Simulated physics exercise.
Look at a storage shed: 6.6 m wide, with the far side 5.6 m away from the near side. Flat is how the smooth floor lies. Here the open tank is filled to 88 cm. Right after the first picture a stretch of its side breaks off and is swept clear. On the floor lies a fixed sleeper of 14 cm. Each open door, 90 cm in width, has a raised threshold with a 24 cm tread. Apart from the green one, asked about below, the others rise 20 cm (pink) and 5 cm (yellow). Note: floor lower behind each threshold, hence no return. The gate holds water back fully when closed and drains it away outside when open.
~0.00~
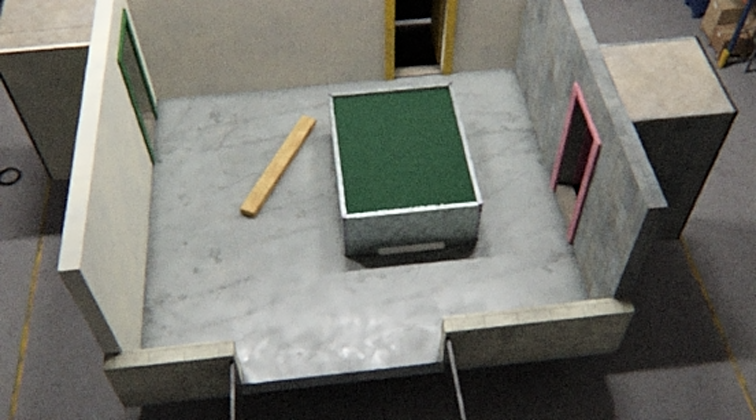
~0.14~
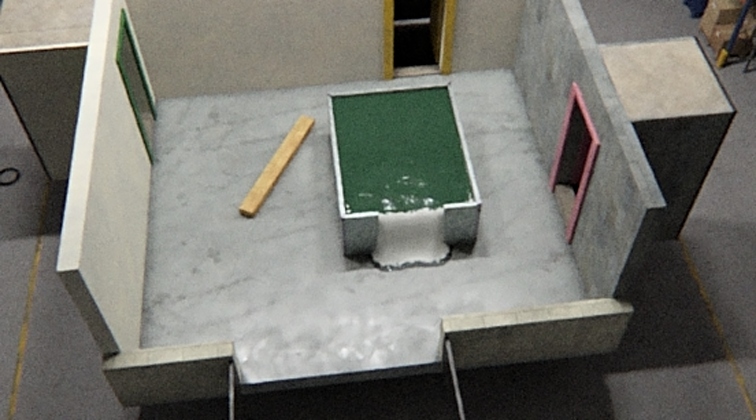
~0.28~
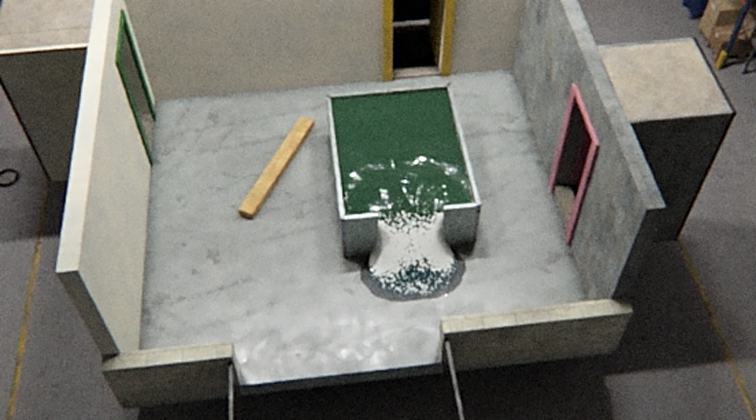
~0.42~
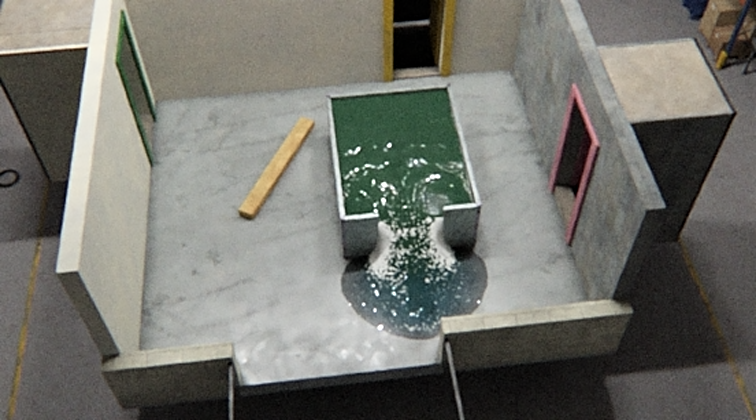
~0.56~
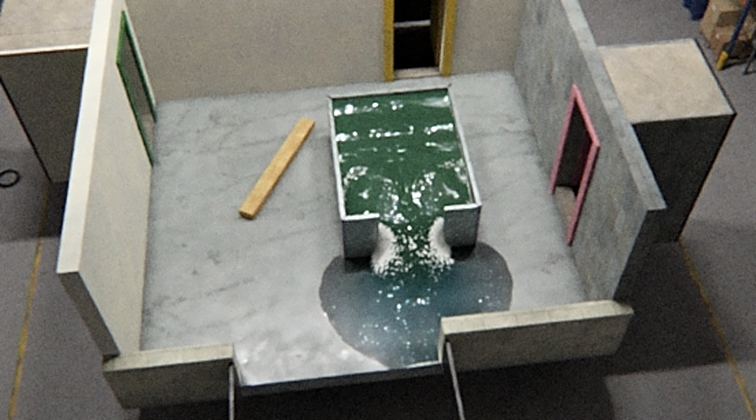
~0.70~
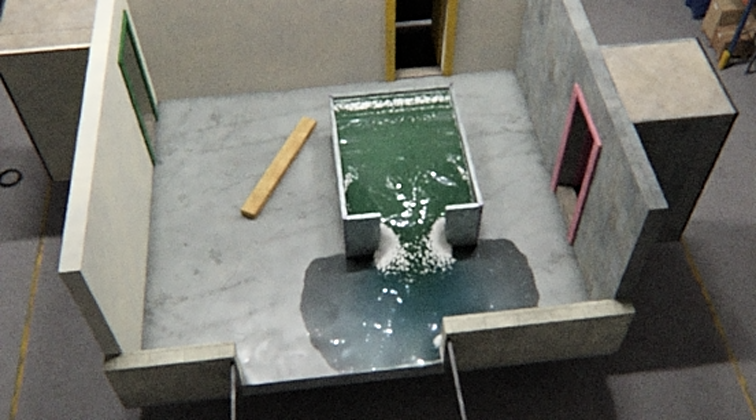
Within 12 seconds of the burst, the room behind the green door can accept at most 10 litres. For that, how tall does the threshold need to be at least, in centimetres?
About 6 centimetres.
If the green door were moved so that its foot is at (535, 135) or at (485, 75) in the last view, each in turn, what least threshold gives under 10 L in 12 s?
Roughly 11.0 cm, then roughly 19 cm.
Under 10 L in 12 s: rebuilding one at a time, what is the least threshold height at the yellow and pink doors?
About 12.5 cm at yellow and 6.0 cm at pink.
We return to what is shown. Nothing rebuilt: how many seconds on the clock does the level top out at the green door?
Roughly at 9.0 s.
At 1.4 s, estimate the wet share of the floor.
Some 20 per cent is wet.
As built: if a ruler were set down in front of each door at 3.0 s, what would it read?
The pink door has 10 cm, the yellow door 0 cm and the green door 0 cm.
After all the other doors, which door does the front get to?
That's the green one, it comes last.
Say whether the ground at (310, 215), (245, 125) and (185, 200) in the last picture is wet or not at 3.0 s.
Point 1: Bone dry; point 2: Bone dry; point 3: Bone dry.
After 1.4 s water covers 20 % of the floor, deepest (50 cm) near (417, 256); it has not reached the green door.
After 3.0 s water covers 40 % of the floor, deepest (36 cm) near (593, 330); it has not reached the green door.
After 12.0 s water covers 85 % of the floor, deepest (10 cm) near (458, 345); 7 cm at the green door, 0 litres in over its 24 cm threshold.
At the green door as built, the water arrived by 8.1 s and peaked near 9 cm at 9.2 s.
With a threshold of 5 cm, 17 litres would have come in within the 12 s; with 7 cm, 4 litres. So under 10 litres takes about 6 cm.
